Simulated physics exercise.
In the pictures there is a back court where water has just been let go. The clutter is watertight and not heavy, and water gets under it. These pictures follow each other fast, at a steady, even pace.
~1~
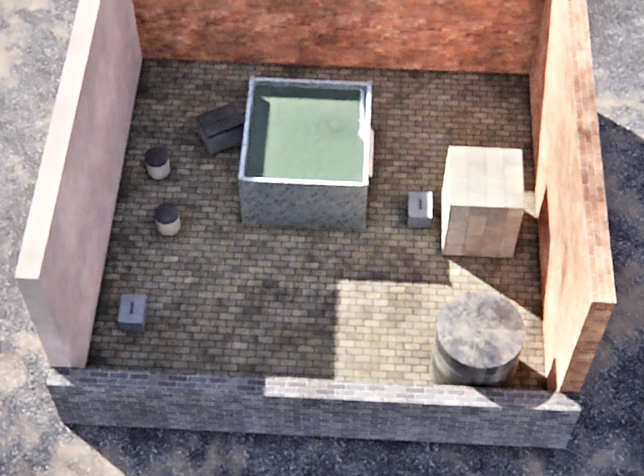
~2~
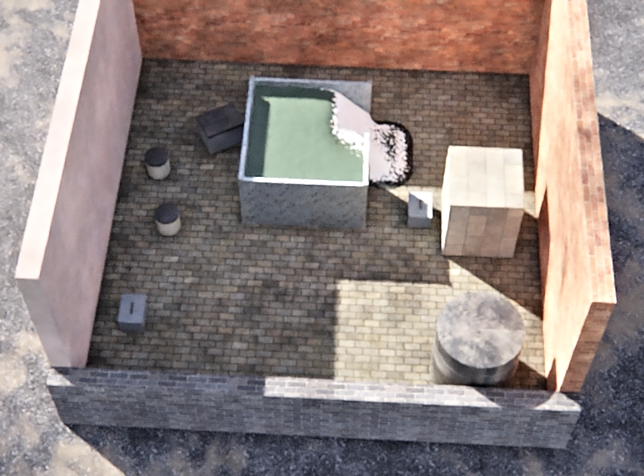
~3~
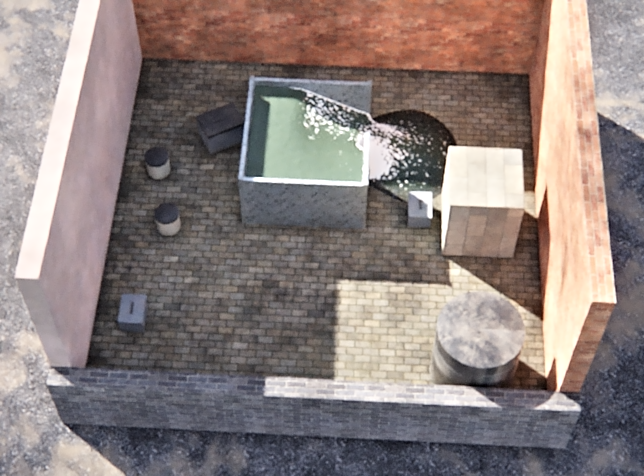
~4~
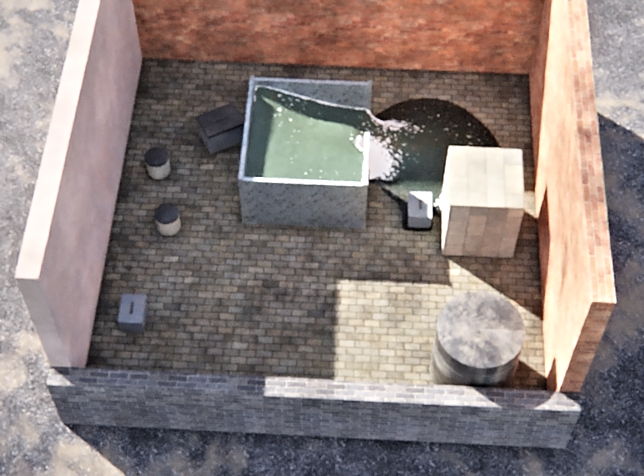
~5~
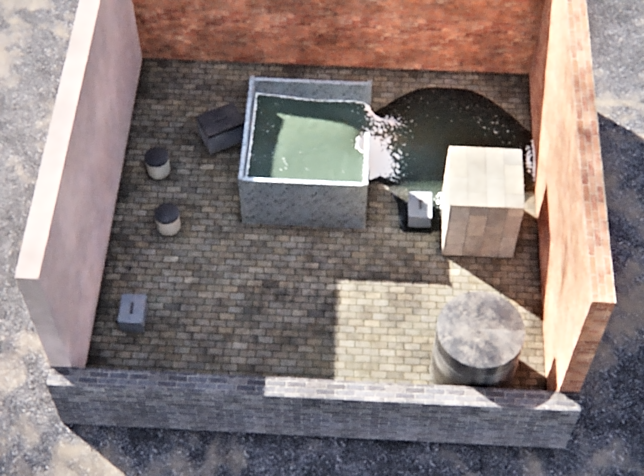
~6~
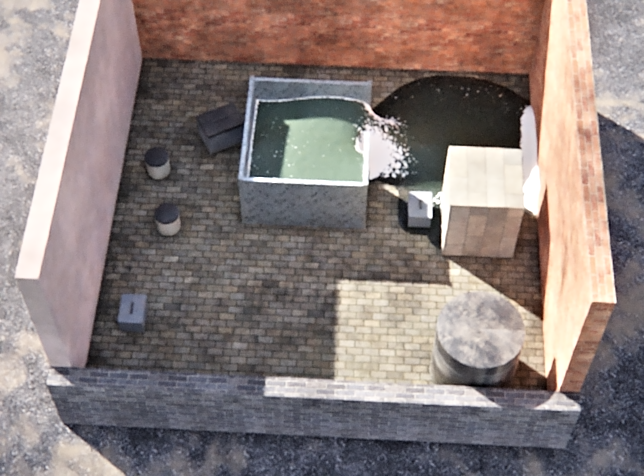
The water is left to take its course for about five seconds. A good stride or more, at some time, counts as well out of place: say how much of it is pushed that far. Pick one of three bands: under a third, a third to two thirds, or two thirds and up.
Under a third.
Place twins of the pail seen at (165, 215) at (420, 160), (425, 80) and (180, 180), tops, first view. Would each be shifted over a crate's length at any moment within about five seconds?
In that order: Moved that far, pushed that far, never so far.
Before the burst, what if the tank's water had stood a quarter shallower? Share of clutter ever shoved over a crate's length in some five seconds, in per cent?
Something like 0 % of the loose things.
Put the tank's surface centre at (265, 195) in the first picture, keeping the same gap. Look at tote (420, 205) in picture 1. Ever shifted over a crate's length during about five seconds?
I reckon it made the full stretch.
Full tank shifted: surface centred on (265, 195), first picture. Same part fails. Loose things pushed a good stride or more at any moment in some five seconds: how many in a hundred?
I reckon around 20 percent of them.
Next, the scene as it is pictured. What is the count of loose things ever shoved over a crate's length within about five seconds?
The count is 1.
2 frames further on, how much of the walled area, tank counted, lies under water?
Something like 25 in a hundred.
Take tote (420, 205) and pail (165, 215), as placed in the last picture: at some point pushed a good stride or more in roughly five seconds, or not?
Note - item one displaced that much, item two not the full distance.
A moment on, 0 of 5 are well off their spots; 0 afloat.
Next, 0 of 5 are well off their spots; 0 afloat.
Later, 0 of 5 are well off their spots; 0 afloat.
In the end, 1 of 5 are well off their spots, and 1 have been at some point; 0 afloat.
